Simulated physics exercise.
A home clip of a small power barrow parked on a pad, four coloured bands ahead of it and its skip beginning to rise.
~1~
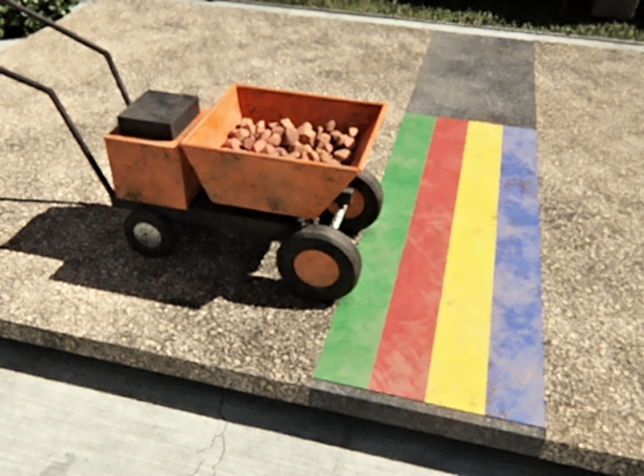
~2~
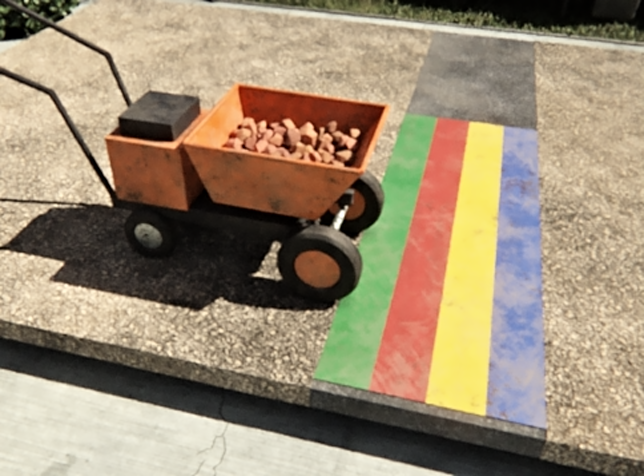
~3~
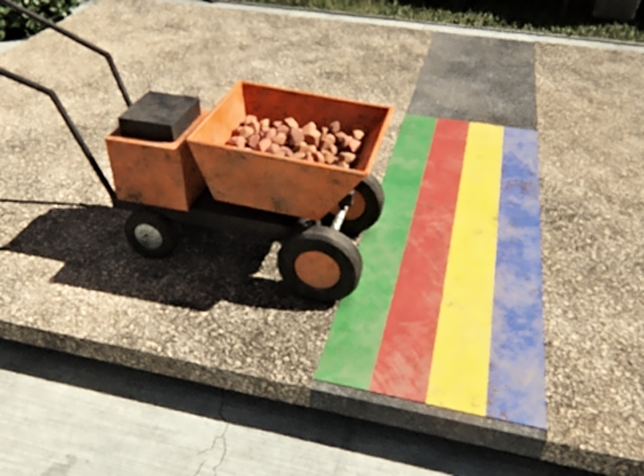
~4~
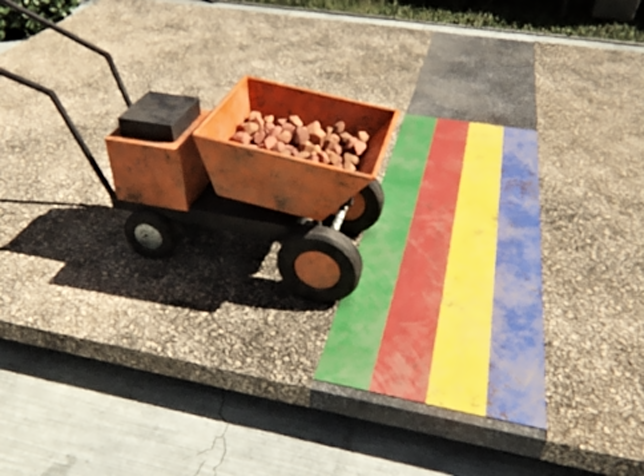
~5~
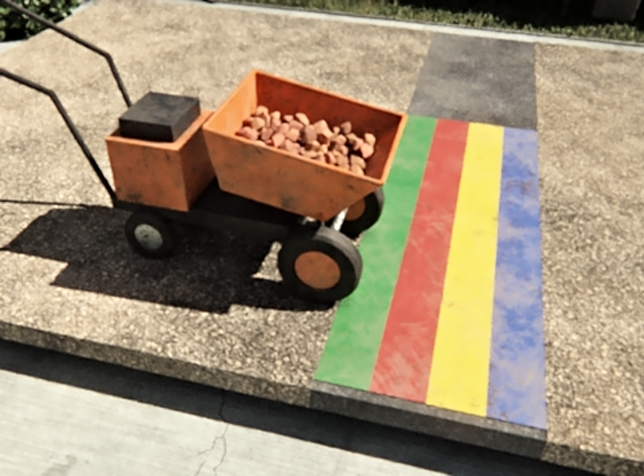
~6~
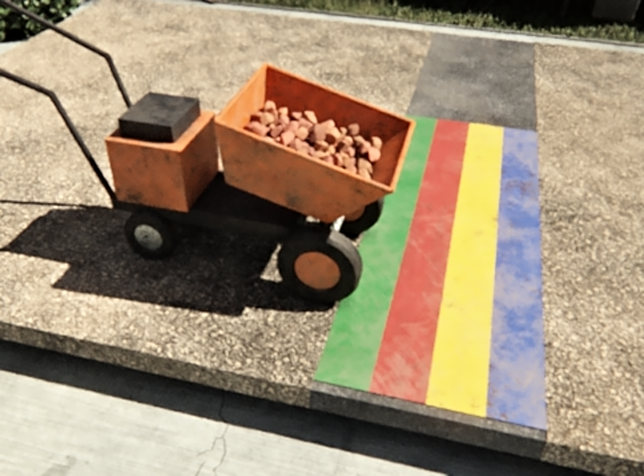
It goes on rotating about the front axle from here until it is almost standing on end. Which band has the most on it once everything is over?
Yellow.
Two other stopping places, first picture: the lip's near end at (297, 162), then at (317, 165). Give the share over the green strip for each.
About 0 % and 0 %.
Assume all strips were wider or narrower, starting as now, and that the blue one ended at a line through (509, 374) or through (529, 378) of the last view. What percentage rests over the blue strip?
First some 30, then 30 per cent.
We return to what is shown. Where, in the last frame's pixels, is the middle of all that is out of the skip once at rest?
I'd say the middle ends up at about (485, 286).
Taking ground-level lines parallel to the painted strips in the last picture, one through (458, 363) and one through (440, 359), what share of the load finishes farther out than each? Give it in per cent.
First some 50, then 60 per cent.
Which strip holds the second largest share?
Runner-up - the strip in blue.
Shortly afterwards, skip tipped steeply; the whole lot in the skip.
Next, skip tipped right over; the bulk in the skip; a little over the yellow strip; only a few over the blue strip.
Some moments later, skip tipped right over; near a third in the skip; only a few over the red strip; near a third over the yellow strip; near a quarter over the blue strip; a little off the paint.
In the end, skip tipped right over; near a quarter in the skip; none at all over the green strip; only a few over the red strip; near a third over the yellow strip; near a quarter over the blue strip; a little off the paint.
